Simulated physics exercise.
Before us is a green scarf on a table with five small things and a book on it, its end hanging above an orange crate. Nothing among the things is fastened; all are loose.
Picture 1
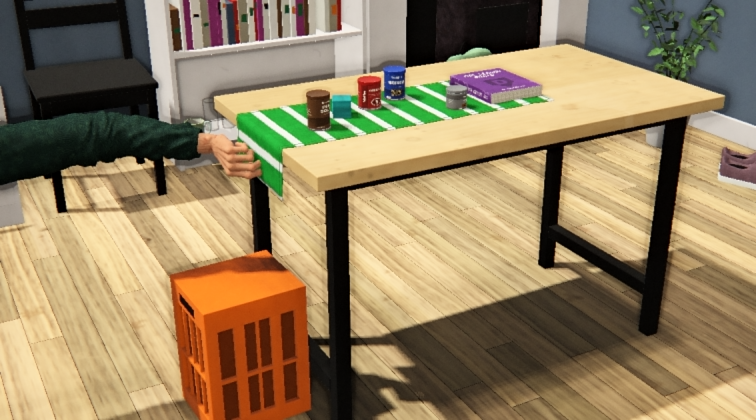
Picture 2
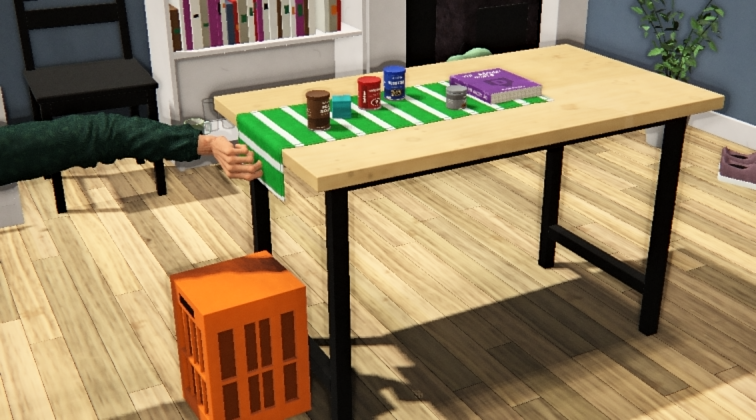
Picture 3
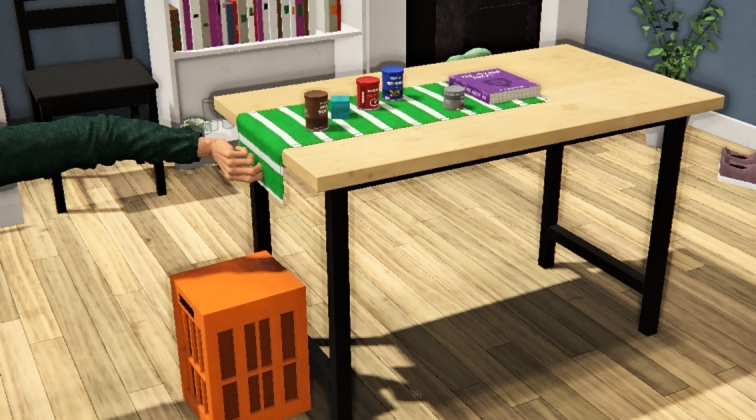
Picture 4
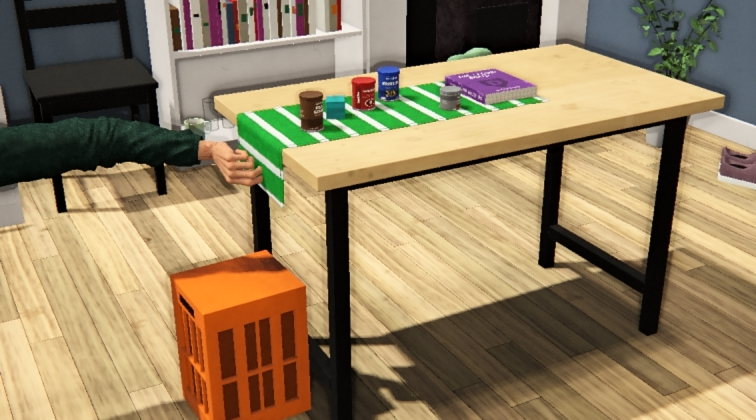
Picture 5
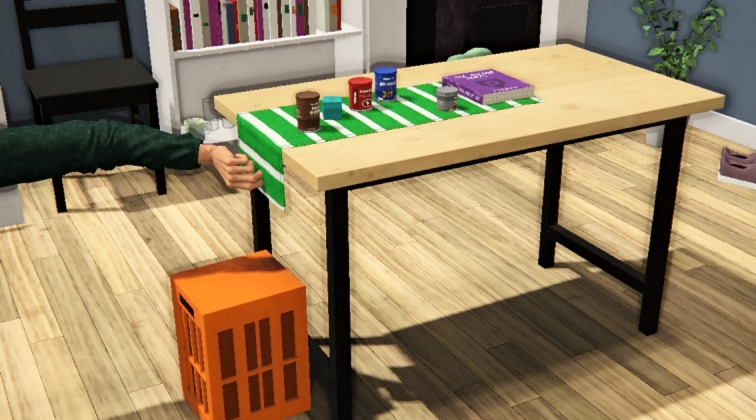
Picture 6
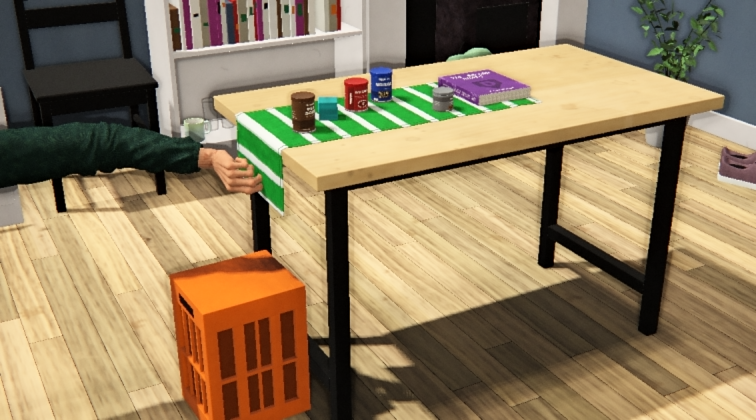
A hand in a dark green sleeve slowly pulled a green striped cloth a little way over the table's left edge, and the cans, turquoise cube, grey pot and purple book slid left with it.
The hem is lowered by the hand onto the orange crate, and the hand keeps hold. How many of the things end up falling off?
Two.
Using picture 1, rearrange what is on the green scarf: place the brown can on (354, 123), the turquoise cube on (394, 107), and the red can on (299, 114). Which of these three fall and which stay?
The brown can ends up off the top, the turquoise cube ends up on top still, the red can ends up off the top.
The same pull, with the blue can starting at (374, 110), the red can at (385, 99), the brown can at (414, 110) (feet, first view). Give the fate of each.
Note: Blue can kept on top; red can kept on top; brown can kept on top.
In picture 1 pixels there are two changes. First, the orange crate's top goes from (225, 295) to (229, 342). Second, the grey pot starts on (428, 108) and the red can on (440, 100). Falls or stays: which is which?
Observed: Grey pot remains seated; red can remains seated.
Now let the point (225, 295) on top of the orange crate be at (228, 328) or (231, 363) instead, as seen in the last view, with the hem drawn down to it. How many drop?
That would make 3 and 4.
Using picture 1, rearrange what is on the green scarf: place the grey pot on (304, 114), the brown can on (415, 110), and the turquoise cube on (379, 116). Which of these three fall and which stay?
Of these three, the grey pot takes a tumble, the brown can rides it out, the turquoise cube rides it out.
Soon after, hem near (262, 234); all still up.
Then, hem on the crate; brown can and turquoise cube gone.
At rest, hem on the crate; brown can and turquoise cube gone. Over the edge go two.
